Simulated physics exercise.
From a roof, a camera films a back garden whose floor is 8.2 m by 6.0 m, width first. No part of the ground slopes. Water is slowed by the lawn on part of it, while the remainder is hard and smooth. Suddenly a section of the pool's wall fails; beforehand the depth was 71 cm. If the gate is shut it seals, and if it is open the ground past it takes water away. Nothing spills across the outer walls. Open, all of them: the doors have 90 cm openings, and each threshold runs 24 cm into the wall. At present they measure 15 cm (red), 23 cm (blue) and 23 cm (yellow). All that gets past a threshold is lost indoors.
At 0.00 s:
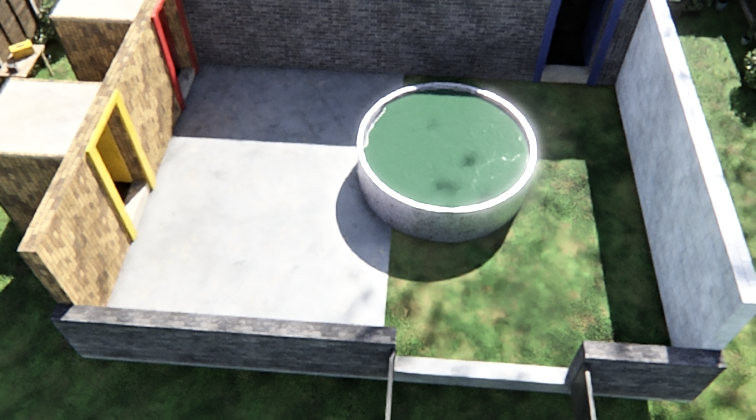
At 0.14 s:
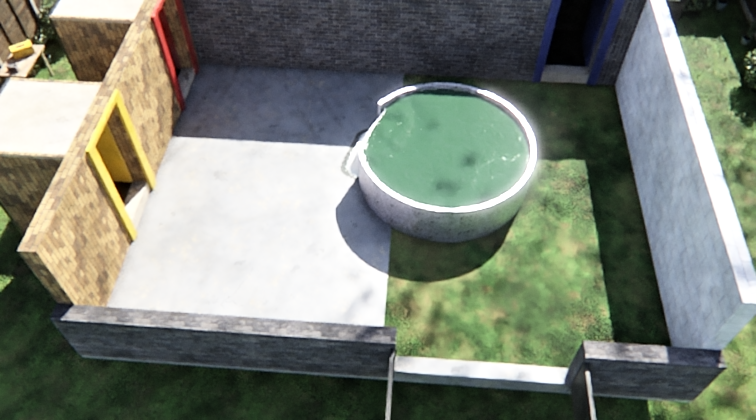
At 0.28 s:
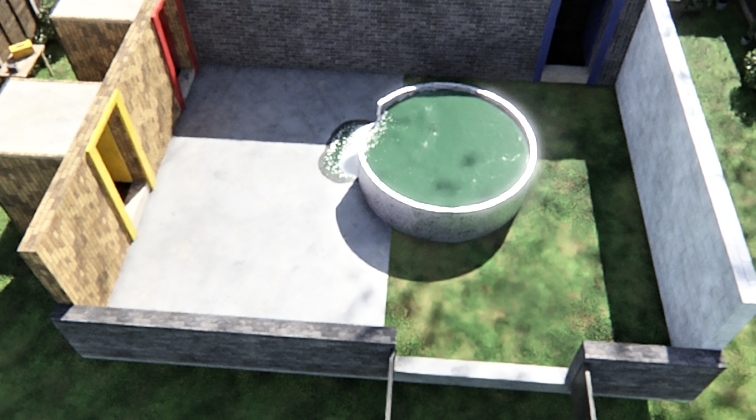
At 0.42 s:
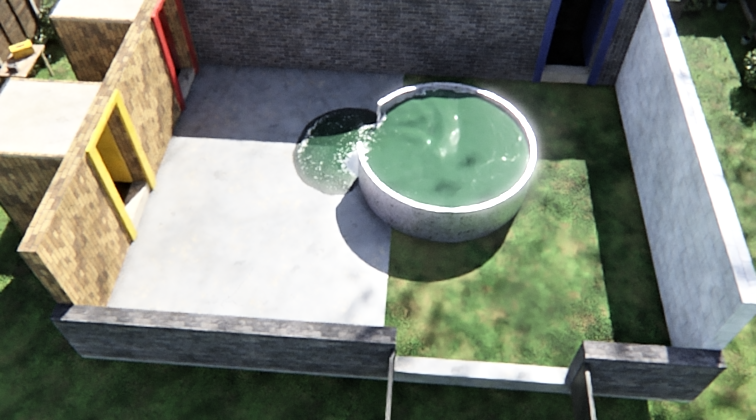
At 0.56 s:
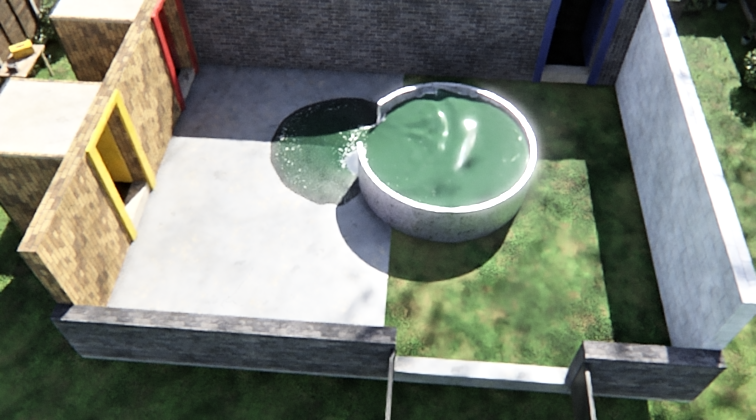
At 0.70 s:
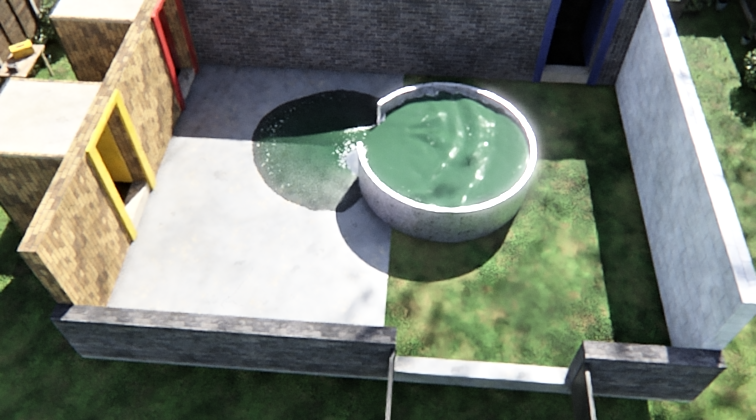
A round pool in a walled garden breaking open on its left side, green water spreading outward across the pale paving.
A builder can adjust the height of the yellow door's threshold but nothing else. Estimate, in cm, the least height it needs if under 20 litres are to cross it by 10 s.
I would say 13 cm.
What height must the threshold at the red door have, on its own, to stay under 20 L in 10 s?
At red, about 31 cm.
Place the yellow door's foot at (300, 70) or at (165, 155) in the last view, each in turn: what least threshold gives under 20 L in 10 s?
Roughly 18 cm for the first and 22 cm for the second.
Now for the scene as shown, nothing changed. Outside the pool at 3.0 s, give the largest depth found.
Max depth: Around 35 cm.
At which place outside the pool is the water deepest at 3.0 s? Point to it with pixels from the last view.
Check close to (190, 89).
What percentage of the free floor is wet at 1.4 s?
I'd say near 30 percent is wet.
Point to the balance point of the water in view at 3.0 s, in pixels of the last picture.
Around (357, 157).
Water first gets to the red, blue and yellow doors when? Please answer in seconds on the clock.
Red at 1.4 s, blue at 8.5 s, yellow at 1.8 s.
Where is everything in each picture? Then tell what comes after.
Still water, 71 cm deep, in the pool at (446, 145); the yellow door at (125, 170) is dry, in the first frame.
The gap is at (367, 144), the front 0.3 m out at a hidden place; the back of the pool holds 71 cm, in the second frame.
The gap is at (367, 146), the front 0.7 m out at (336, 136); the back of the pool holds 71 cm, in the third frame.
The front is at (307, 132), 1.2 m from the gap at (367, 146); 2.0 m2 of floor is wet, 71 cm left at the back, in the fourth frame.
Water pours out at (367, 146) and has run 1.7 m, to (285, 123); about 7 cm deep outside, 71 cm at the back, in the fifth frame.
Water pours out at (367, 145) and has run 2.1 m, to (262, 127); about 6 cm deep outside, 71 cm at the back; 2.1 m in a straight line remain to the yellow door at (125, 170), in the sixth frame.
After 1.4 s water covers 30 % of the floor, deepest (39 cm) near (360, 154); it has not reached the yellow door.
After 3.0 s water covers 35 % of the floor, deepest (35 cm) near (190, 89); 16 cm at the yellow door, 0 litres in over its 23 cm threshold.
After 10.0 s water covers 85 % of the floor, deepest (15 cm) near (98, 333); 10 cm at the yellow door, 0 litres in over its 23 cm threshold.
At the yellow door as built, the water arrived by 1.8 s and peaked near 20 cm at 2.0 s.
With a threshold of 11 cm, 42 litres would have come in within the 10 s; with 15 cm, 9 litres. So under 20 litres takes about 13 cm.
